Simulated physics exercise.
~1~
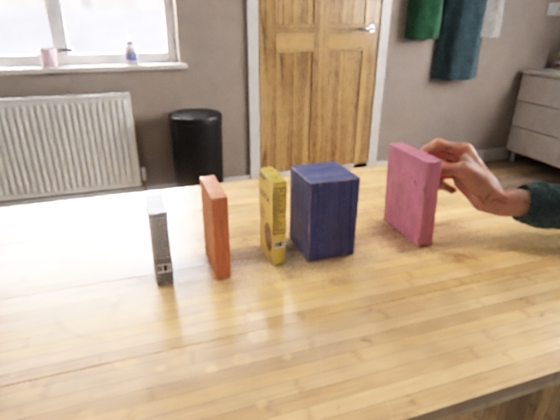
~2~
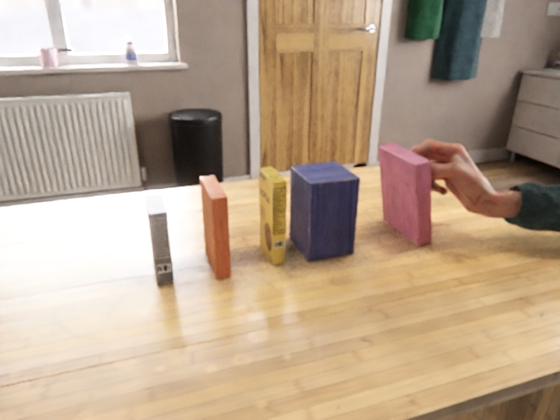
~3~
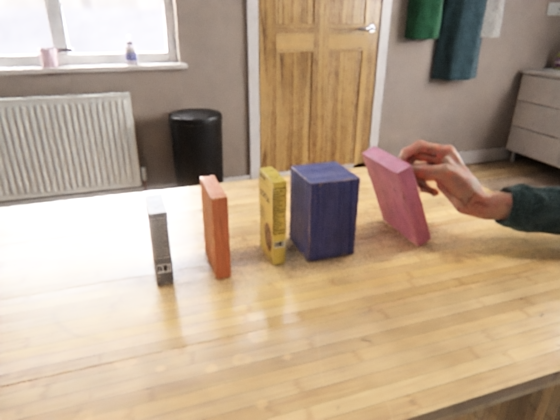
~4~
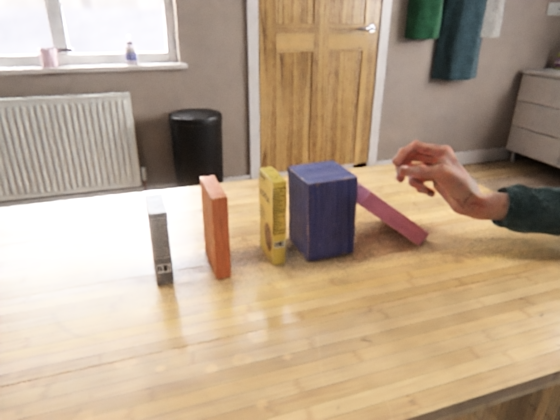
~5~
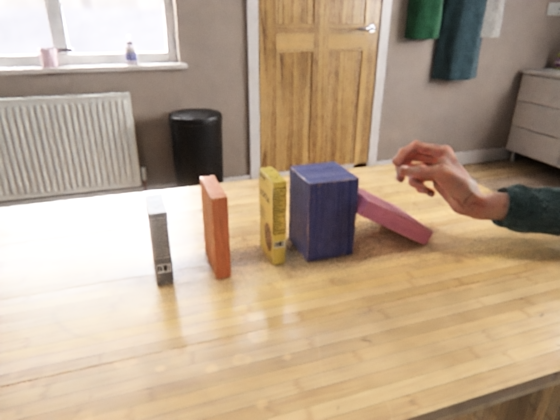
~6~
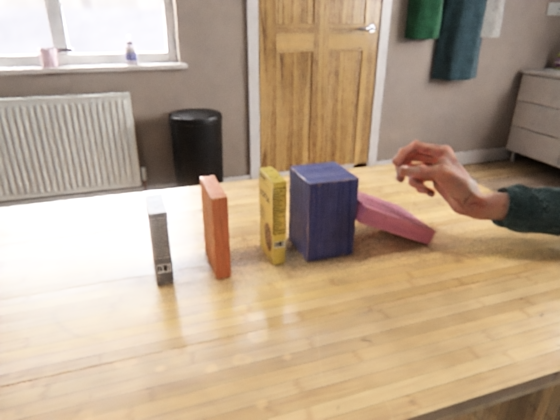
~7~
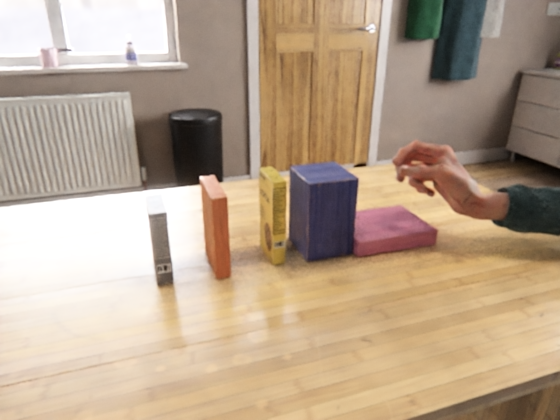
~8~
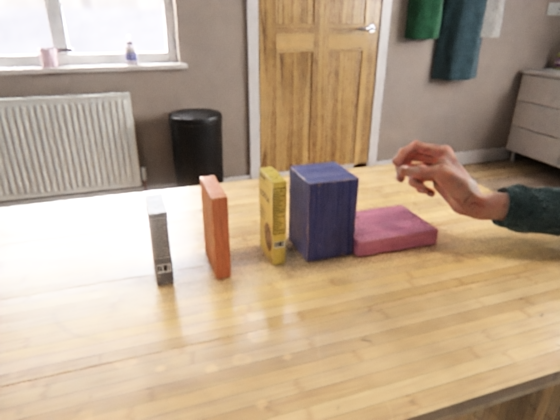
In a room with a radiator, a black bin and a wooden door behind, a fixed view looks slightly down on a pale wooden table. From left to right stand a thin grey packet, an orange board, a yellow packet, a thick blue block and, set a little apart, a pink board. A hand at the right tips the pink board leftward until it falls against the blue block. The board then slides down the block's side and settles flat at its foot. The hand hovers nearby, and the other four pieces remain upright in their places.
